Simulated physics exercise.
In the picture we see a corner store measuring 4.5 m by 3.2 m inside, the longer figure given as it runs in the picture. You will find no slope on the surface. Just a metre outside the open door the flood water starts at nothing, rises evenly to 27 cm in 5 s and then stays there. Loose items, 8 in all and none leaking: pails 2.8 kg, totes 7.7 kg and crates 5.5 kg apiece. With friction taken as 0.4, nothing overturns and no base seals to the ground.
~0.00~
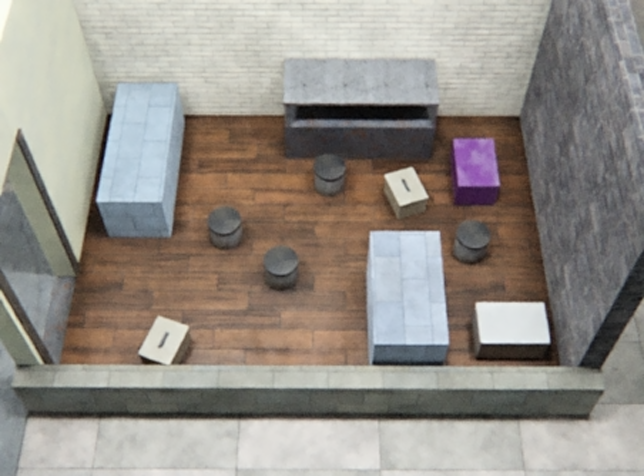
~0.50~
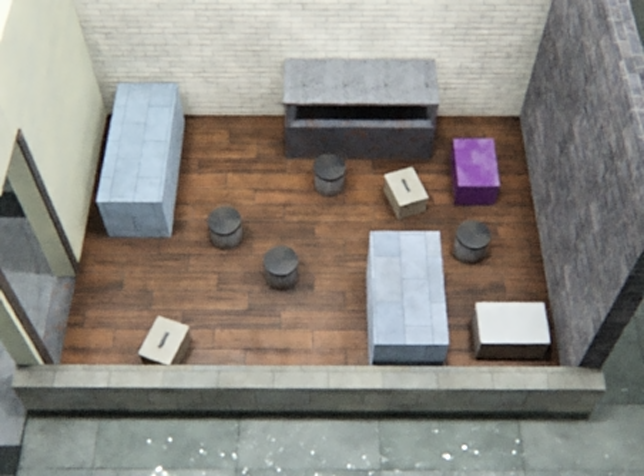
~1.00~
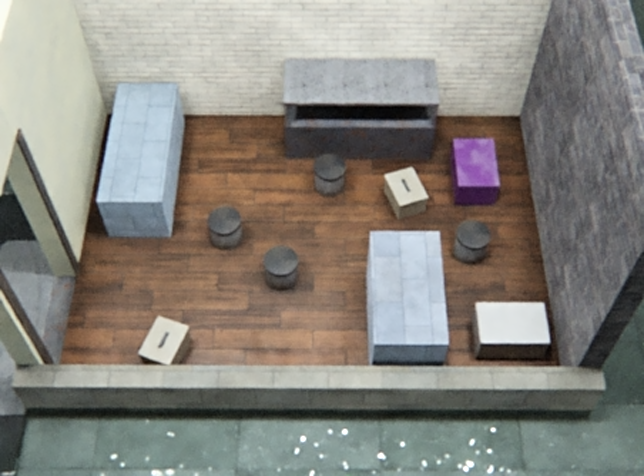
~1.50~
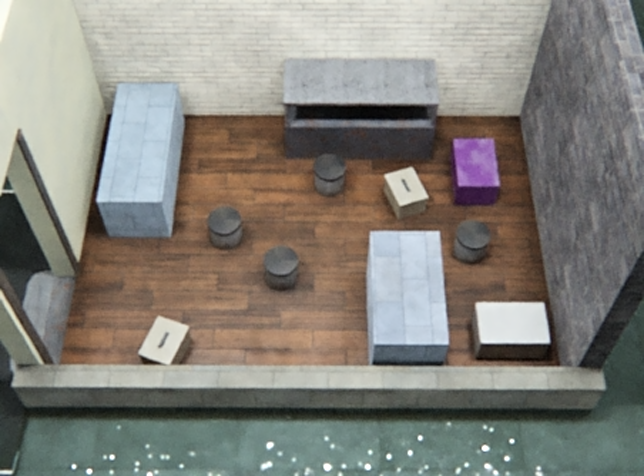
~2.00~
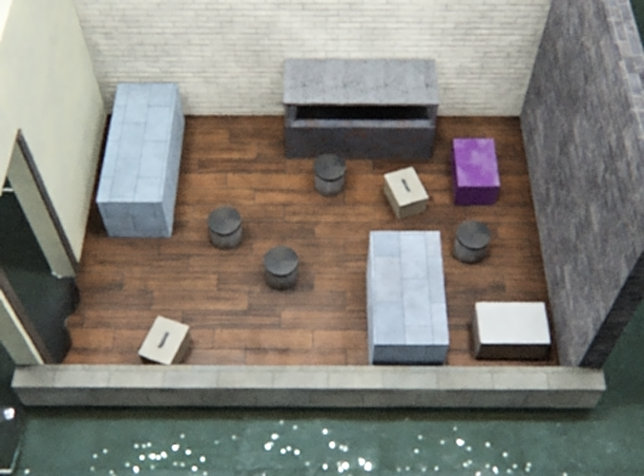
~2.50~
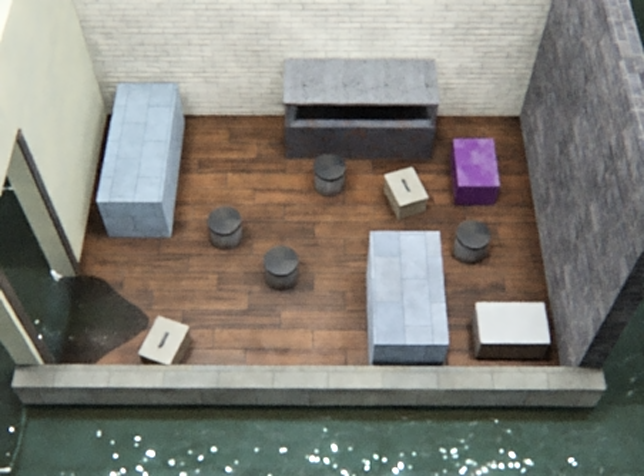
Dark, glinting water spread over the pavement outside a small store, then crept in through the left doorway onto the wooden floor, while the purple crate, stools and boxes all stayed put.
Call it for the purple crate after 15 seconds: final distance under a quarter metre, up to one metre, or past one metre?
Up to one metre.
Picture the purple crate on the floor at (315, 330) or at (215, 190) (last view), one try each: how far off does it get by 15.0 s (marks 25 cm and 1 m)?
The first time it wanders far off, the second time it wanders a bit.
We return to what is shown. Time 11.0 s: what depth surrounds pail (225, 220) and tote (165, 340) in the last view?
Some 12 cm at the first, some 14 cm at the second.
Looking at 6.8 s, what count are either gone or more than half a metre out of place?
4.
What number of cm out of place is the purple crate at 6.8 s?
40 cm, give or take.
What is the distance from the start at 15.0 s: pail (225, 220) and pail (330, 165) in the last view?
One is off by 140 cm, the other by 150 cm, in the order asked.
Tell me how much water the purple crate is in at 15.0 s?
Depth approx. 24 cm.
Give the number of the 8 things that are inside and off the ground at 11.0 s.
Total: 8.
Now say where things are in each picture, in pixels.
The purple crate at (476, 162) rests on the ground; water covers 0.0 m2; 0 of 8 have shifted, in the first picture.
The purple crate at (476, 162) rests on the ground; 0.0 m2 under water; 0 of 8 have shifted, in the second picture.
The purple crate at (476, 162) rests on the ground; water covers 0.0 m2; 0 of 8 have shifted, in the third picture.
The purple crate at (476, 162), on the bottom; 0.0 m2 under water; 0 of 8 have shifted, in the fourth picture.
The purple crate at (476, 162) rests on the ground; water covers 0.0 m2; 0 of 8 have shifted, in the fifth picture.
The purple crate at (476, 162), on the bottom; 0.4 m2 under water; 0 of 8 have shifted, in the sixth picture.
After 3.5 s the purple crate is near (476, 162), 0.0 m from its start, aground; 0 afloat.
After 6.8 s the purple crate is near (504, 147), 0.4 m from its start, aground; 3 afloat.
After 11.0 s the purple crate is near (492, 111), 0.6 m from its start, afloat; 8 afloat.
After 15.0 s the purple crate is near (494, 120), 0.4 m from its start, afloat; 8 afloat.
